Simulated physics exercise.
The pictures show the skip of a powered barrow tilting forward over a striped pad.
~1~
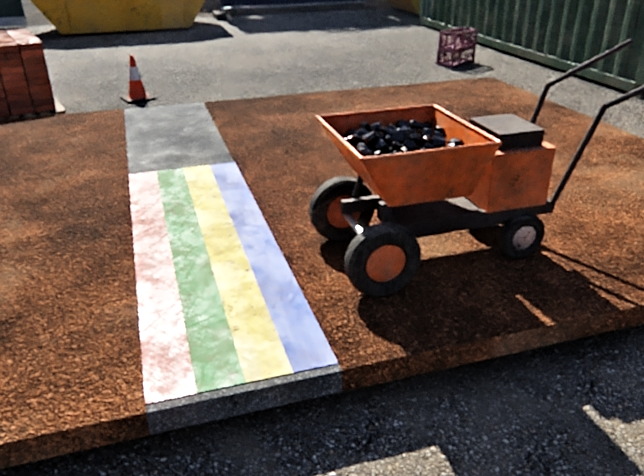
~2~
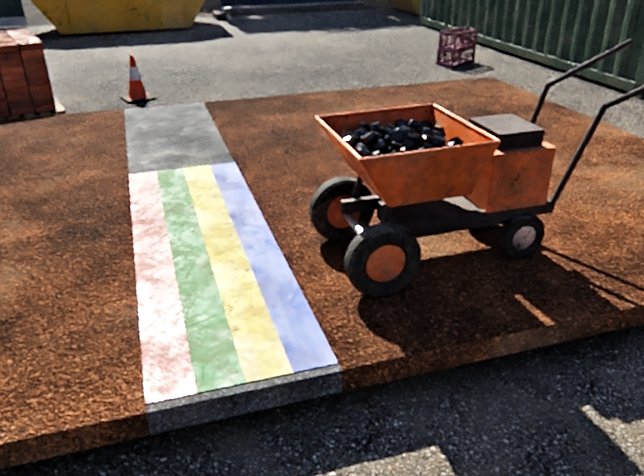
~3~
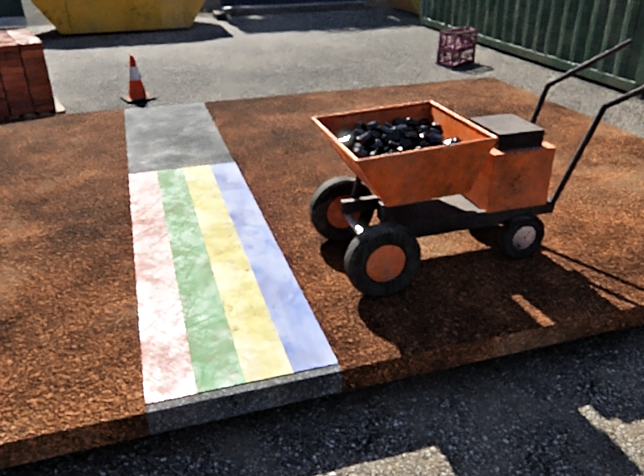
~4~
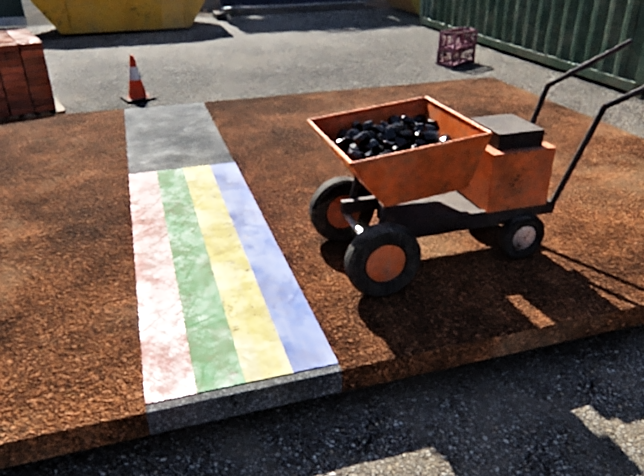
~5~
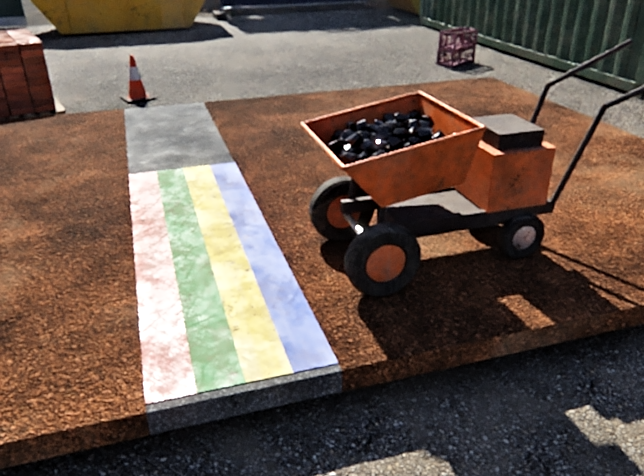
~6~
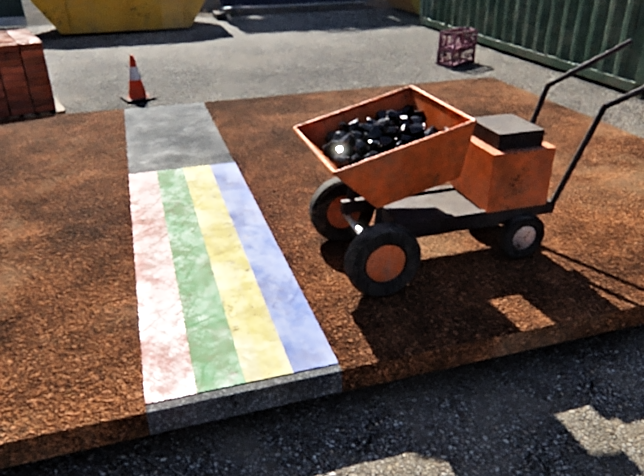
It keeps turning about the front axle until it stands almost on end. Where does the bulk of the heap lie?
The yellow strip carries the most.
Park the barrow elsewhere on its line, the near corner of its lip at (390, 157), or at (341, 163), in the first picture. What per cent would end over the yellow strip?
Roughly 30 per cent, and 30 per cent.
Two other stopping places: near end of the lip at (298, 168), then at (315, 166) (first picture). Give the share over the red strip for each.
About 30 and 20 per cent.
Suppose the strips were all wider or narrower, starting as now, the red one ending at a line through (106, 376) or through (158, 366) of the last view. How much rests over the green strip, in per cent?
Roughly 20 per cent, and 20 per cent.
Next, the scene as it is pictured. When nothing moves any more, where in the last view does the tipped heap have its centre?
Near (223, 282).
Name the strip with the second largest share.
The runner-up: Green.
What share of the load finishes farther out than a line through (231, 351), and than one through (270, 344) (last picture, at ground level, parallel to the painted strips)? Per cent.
Roughly 30 per cent, and 60 per cent.
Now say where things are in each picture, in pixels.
Lip of the skip at (363, 160), level; top of the load at (399, 138), lumps of coal; blue strip at (300, 334); yellow strip at (257, 342); green strip at (213, 351); red strip at (166, 360), in the first frame.
Lip of the skip at (361, 161), level; top of the load at (407, 142), in the second frame.
Lip of the skip at (357, 162), tipped barely; top of the load at (405, 141), in the third frame.
Lip of the skip at (352, 165), tipped barely; top of the load at (400, 140), in the fourth frame.
Lip of the skip at (344, 168), tipped a little; top of the load at (399, 129), in the fifth frame.
Lip of the skip at (335, 174), tipped a little; top of the load at (403, 132); blue strip at (300, 334); yellow strip at (257, 342); green strip at (213, 351); red strip at (166, 360), in the sixth frame.
Soon, skip tipped steeply; all in the skip.
A while on, skip tipped right over; nearly all in the skip; a small part over the yellow strip; a stray few falling.
Towards the end, skip tipped right over; about a third in the skip; a stray few over the blue strip; about a third over the yellow strip; about a quarter over the green strip; a small part over the red strip; a stray few off the paint.
Finally, skip tipped right over; a small part in the skip; a small part over the blue strip; about a third over the yellow strip; about a quarter over the green strip; a small part over the red strip; a small part off the paint.
